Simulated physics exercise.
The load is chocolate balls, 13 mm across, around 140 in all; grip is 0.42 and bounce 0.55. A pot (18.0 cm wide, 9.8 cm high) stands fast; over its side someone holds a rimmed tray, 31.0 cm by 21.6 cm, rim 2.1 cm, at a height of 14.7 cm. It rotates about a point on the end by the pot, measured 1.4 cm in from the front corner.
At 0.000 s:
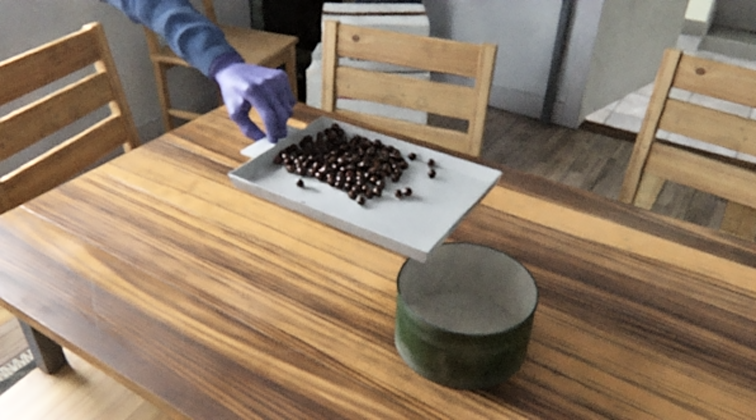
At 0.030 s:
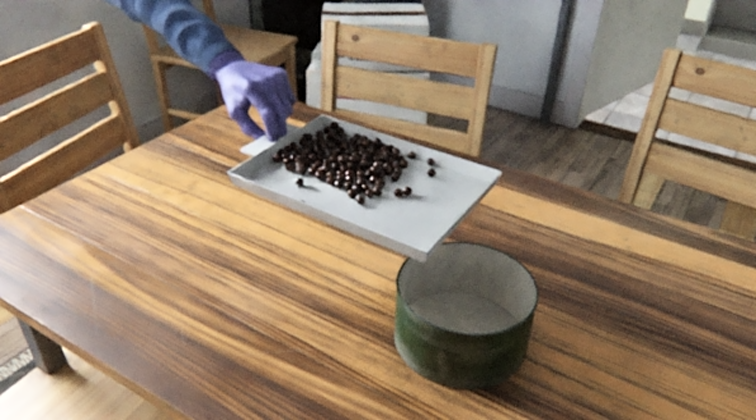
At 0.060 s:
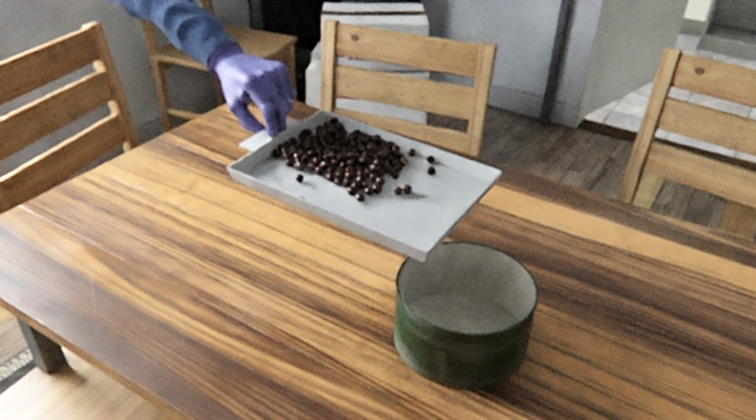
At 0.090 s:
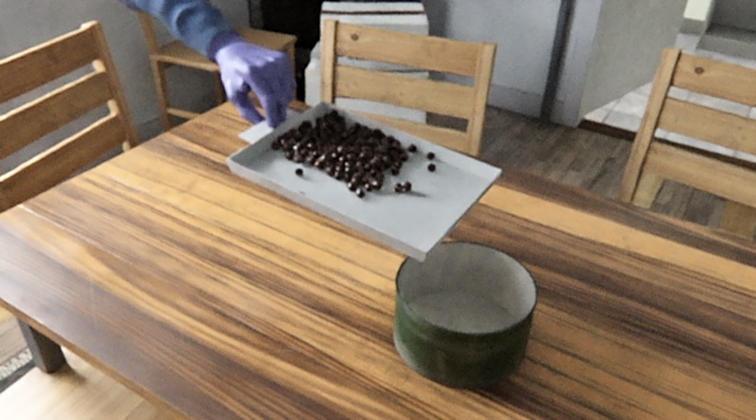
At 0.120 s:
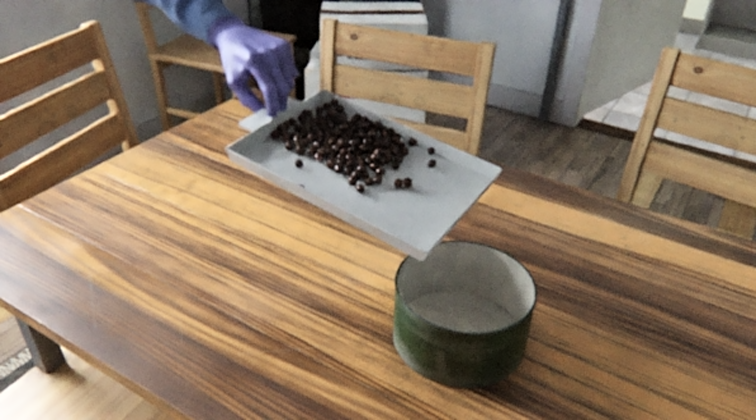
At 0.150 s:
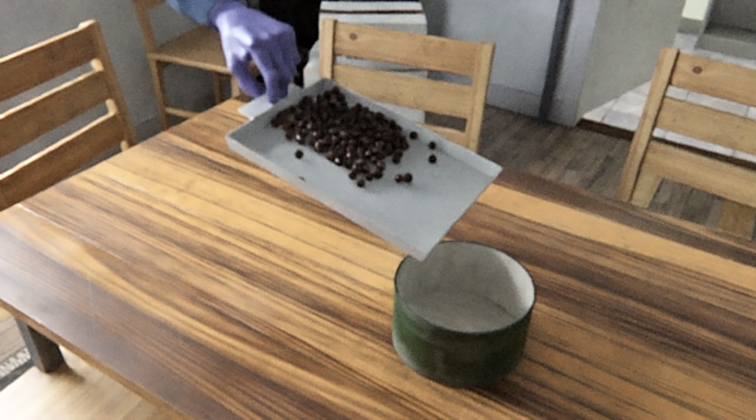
To begin with, a gloved hand holds a pale rimmed tray of dark brown balls level above a wooden table, its right corner over a green pot. The hand then lifts the far left end, tilting the tray gently down toward the pot, while the balls stay clustered near the raised end.
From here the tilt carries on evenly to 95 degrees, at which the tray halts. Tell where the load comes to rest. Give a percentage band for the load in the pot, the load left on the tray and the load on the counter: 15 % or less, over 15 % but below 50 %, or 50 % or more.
Pot: 50 % or more; tray: Up to 15 %; counter: In between.
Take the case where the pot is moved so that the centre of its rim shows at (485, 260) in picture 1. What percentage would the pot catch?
Roughly 45 percent would end up there.
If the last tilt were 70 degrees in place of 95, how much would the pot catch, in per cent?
Near 45 %, then.
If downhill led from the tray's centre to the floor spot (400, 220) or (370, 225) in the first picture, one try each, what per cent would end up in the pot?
That would be close to 50 per cent, then close to 20 per cent.
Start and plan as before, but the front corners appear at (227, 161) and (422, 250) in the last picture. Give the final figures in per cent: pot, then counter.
You'd end with pot at 20 and counter at 80.
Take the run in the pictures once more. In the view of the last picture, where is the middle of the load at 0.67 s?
Approximately (485, 236) in the last view.
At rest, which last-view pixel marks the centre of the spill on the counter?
Around (621, 388).
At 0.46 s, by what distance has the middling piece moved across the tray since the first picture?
It has moved some 7 cm from its start.
After 0.46 s, tilt 53 degrees; the tray holds 100 %, the pot 0 %.
After 0.67 s, tilt 80 degrees; the tray holds 65 %, the pot 5 %.
After 0.99 s, tilt 95 degrees; the tray holds 0 %, the pot 60 %.
By 2.0 s all is still; pot 65 %, tray 0 %, counter 35 %.
